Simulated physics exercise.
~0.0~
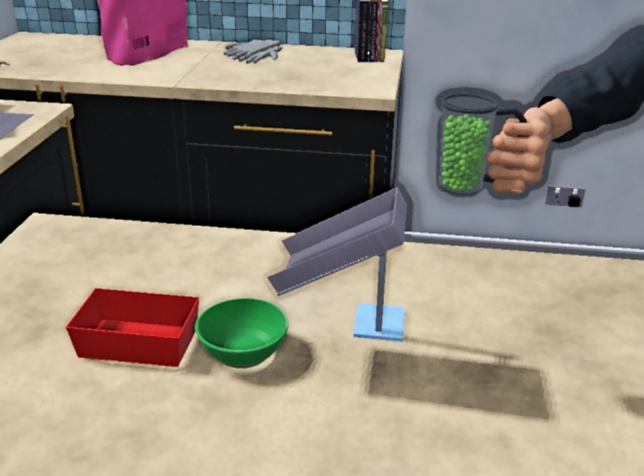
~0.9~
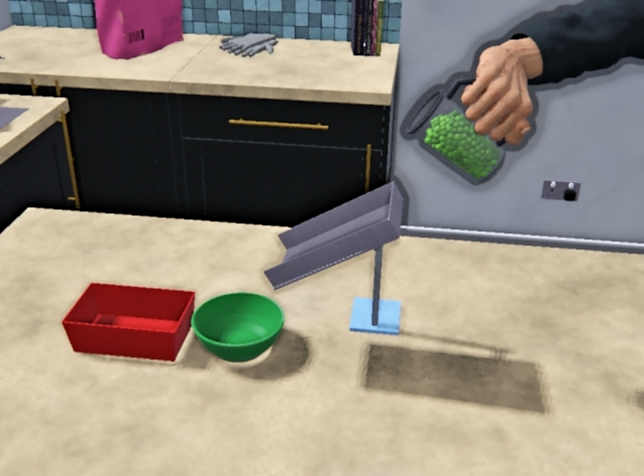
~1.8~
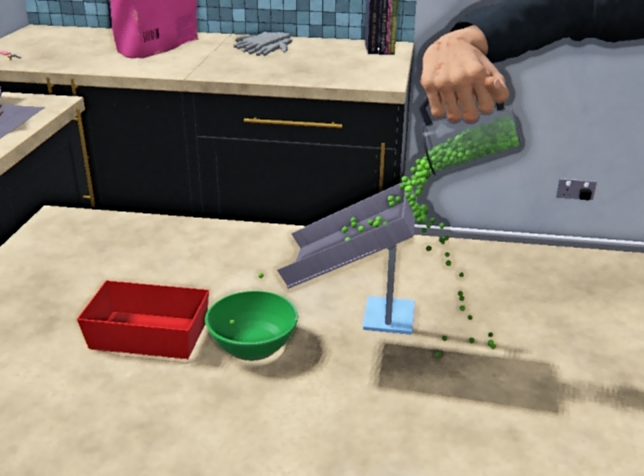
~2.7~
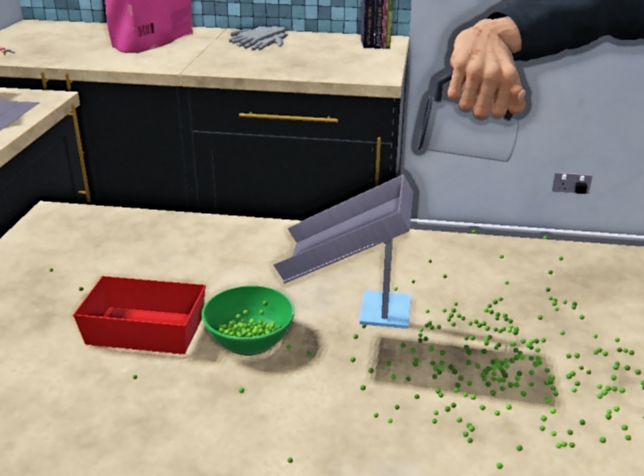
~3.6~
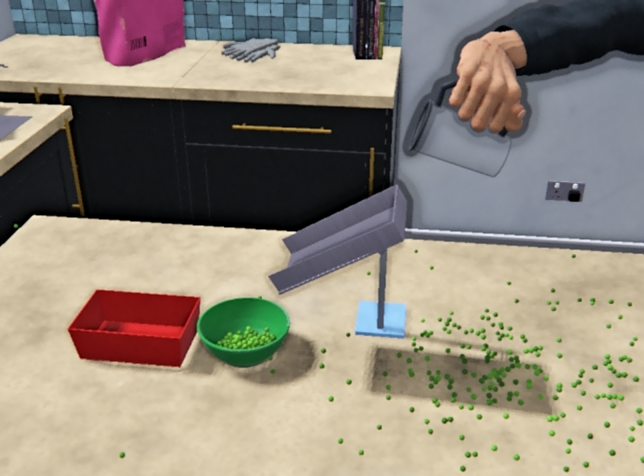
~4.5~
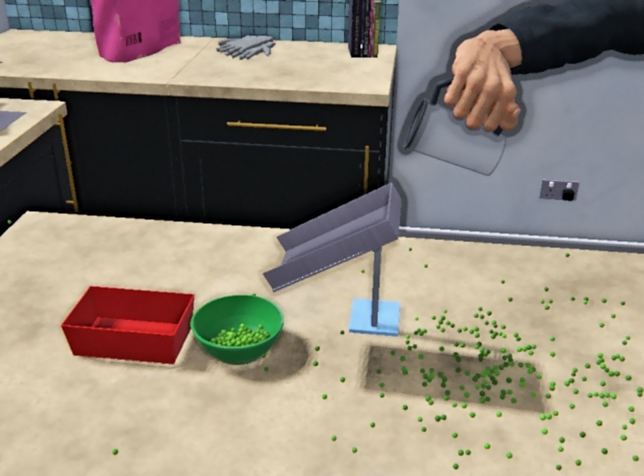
In a kitchen, a hand tipped a clear cup of green peas over a raised grey chute, and some slid down into the green bowl while most spilled across the counter to the right, leaving the cup and the red tin empty.
